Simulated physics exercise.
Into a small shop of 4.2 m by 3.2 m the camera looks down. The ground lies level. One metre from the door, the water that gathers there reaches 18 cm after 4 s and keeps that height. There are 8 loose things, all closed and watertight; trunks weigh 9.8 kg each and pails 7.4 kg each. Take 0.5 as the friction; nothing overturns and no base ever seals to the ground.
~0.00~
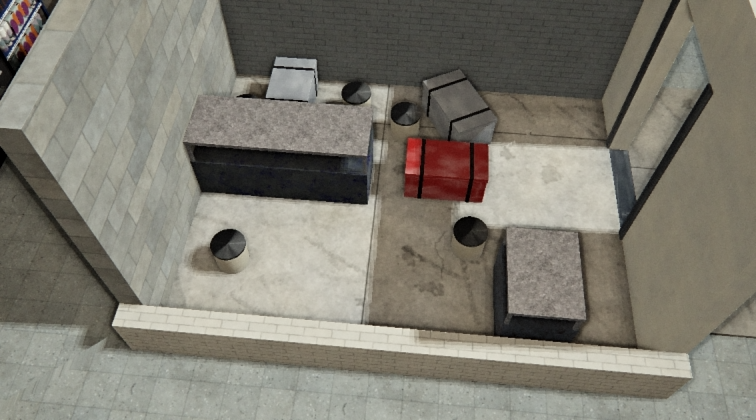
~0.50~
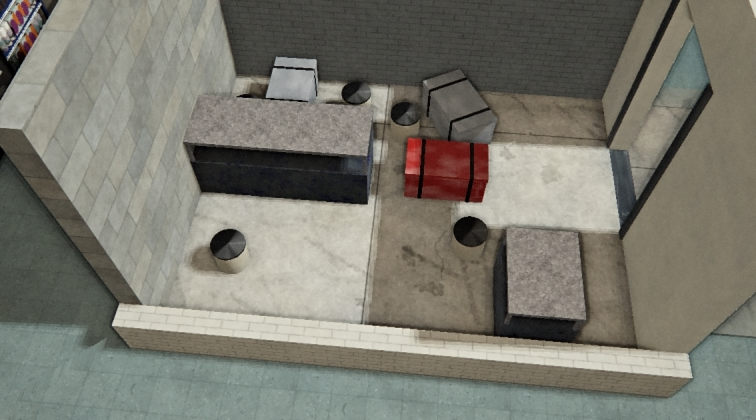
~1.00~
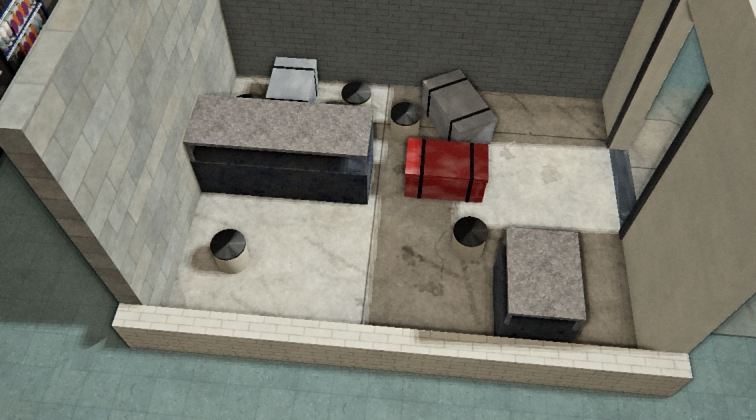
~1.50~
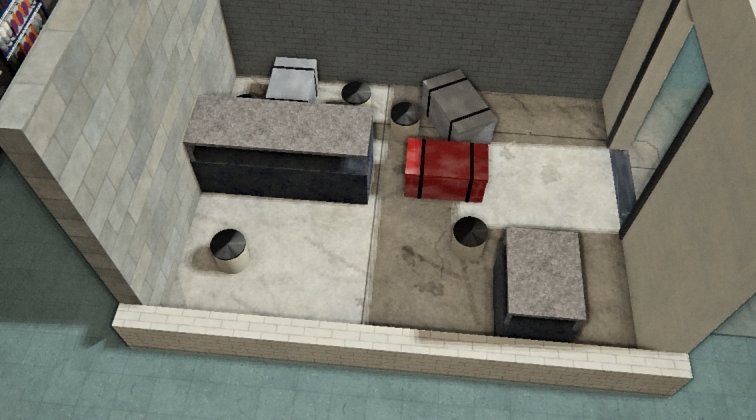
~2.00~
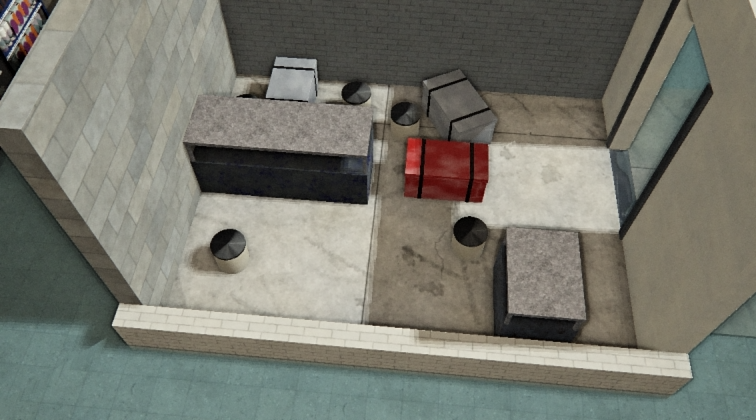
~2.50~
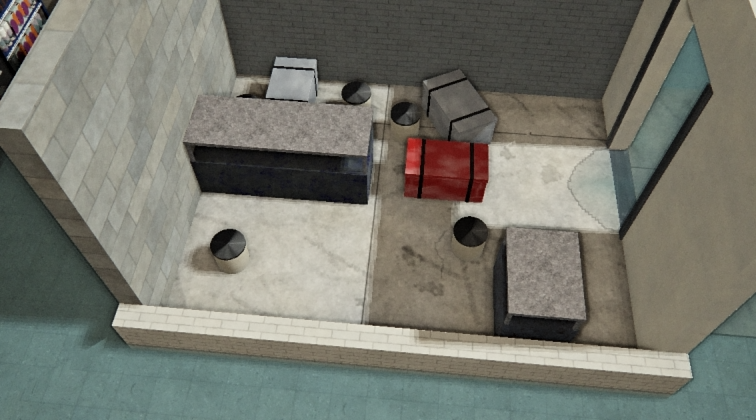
Water covering the paving outside a small walled shop, then spreading through the right-hand doorway as crates and counters stay still.
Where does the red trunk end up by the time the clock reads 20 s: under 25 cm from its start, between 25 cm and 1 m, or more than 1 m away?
Expect it to be pushed beyond a metre.
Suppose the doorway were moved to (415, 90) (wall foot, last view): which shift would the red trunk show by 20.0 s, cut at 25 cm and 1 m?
The red trunk drifts well away.
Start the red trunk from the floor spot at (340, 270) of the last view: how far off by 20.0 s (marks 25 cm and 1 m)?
Outcome - it covers a small distance.
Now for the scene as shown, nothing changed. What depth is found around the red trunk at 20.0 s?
15 cm, roughly.
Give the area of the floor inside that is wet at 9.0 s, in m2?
At that time the wet patch spans about 11.5 m2.
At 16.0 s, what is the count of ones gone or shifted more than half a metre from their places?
The number by then is 5.
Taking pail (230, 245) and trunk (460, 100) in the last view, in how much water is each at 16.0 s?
About 14 and 10 cm.
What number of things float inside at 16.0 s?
At that moment it comes to 8.
After 4.0 s the red trunk is near (445, 159), 0.0 m from its start, aground; 0 afloat.
After 9.0 s the red trunk is near (386, 232), 1.1 m from its start, aground; 5 afloat.
After 16.0 s the red trunk is near (274, 244), 1.9 m from its start, afloat; 8 afloat.
After 20.0 s the red trunk is near (331, 225), 1.4 m from its start, afloat; 8 afloat.
